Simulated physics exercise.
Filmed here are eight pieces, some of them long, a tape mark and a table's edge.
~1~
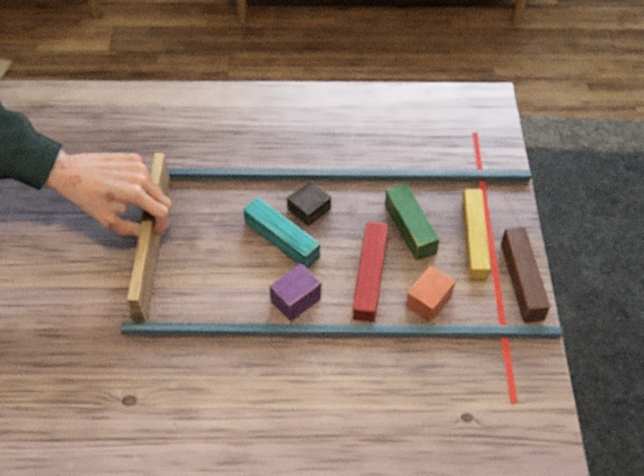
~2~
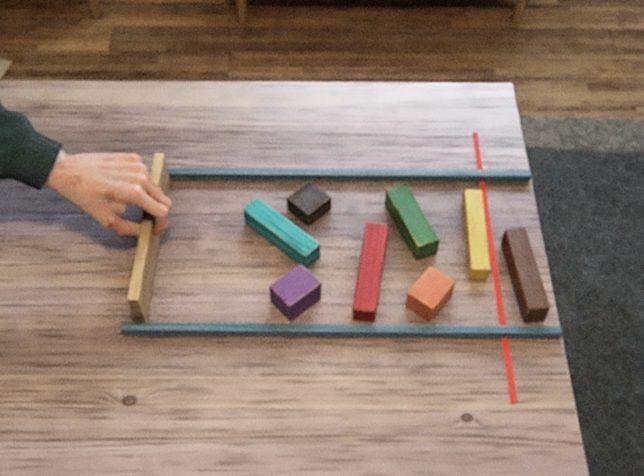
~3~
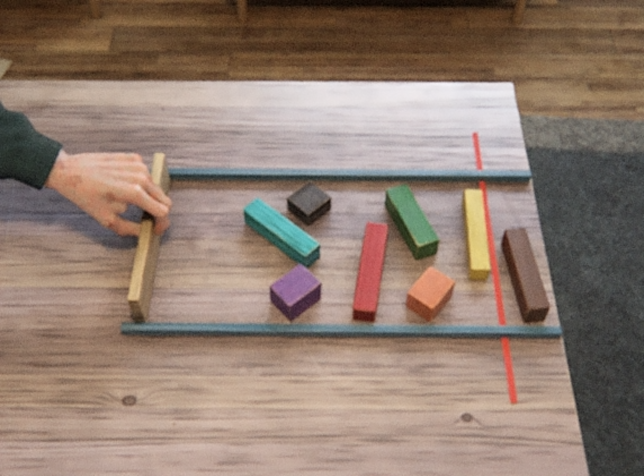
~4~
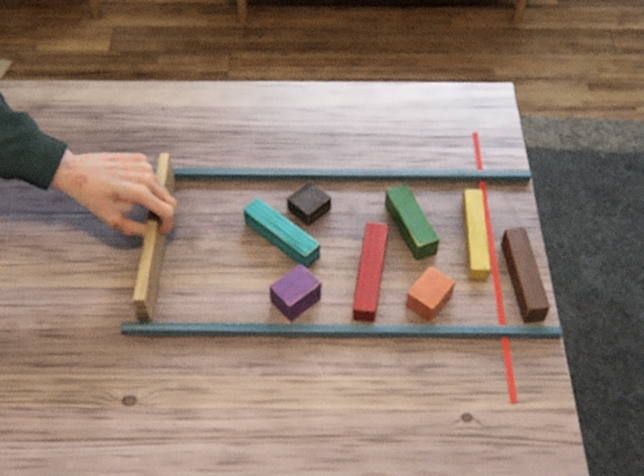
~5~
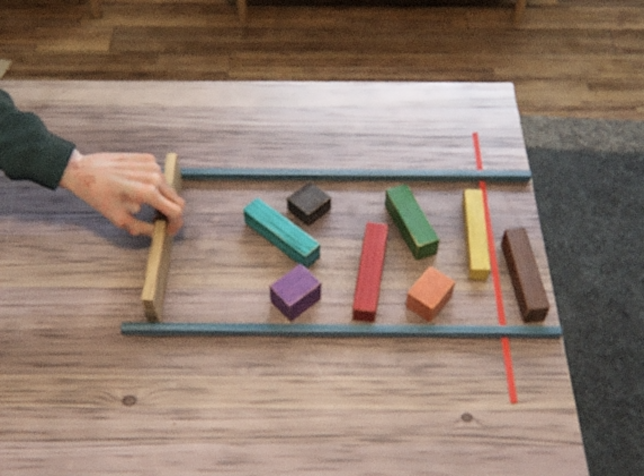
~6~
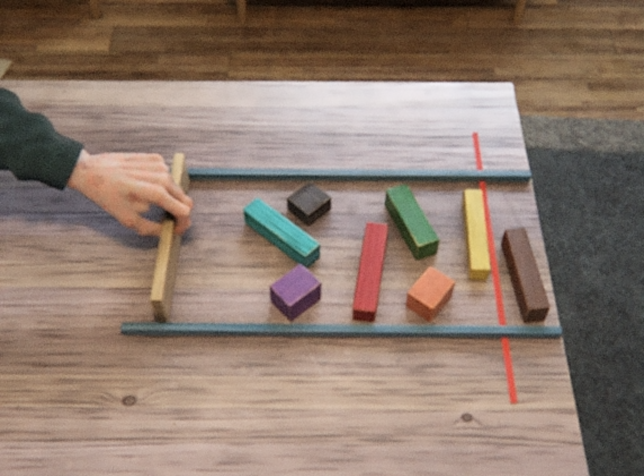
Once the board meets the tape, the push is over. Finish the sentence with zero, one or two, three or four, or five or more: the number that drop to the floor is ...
The number that drop to the floor is three or four.
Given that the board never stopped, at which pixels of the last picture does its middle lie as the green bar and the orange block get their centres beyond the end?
The middle is at (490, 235) when it's the green bar, and at (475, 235) when it's the orange block.
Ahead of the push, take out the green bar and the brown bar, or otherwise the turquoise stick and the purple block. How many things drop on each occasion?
I'd say 1 the first time and 2 the second time.
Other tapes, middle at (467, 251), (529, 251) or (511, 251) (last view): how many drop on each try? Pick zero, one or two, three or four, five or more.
So, tape by tape, it's 1 or 2, then five or over, then at least five.
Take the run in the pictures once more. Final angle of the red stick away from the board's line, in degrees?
Angle: Close to 10 degrees.
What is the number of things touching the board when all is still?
Well, it touches 3.
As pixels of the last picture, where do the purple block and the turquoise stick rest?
I'd say approximately (517, 294) and then (503, 241).
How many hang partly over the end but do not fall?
2 is the number.
Soon after, none off yet; brown bar at rest near (524, 274); yellow bar at rest near (476, 233); orange block at rest near (430, 294).
At rest, the number that fall off is three or four; fallen, orange block, yellow bar and brown bar.
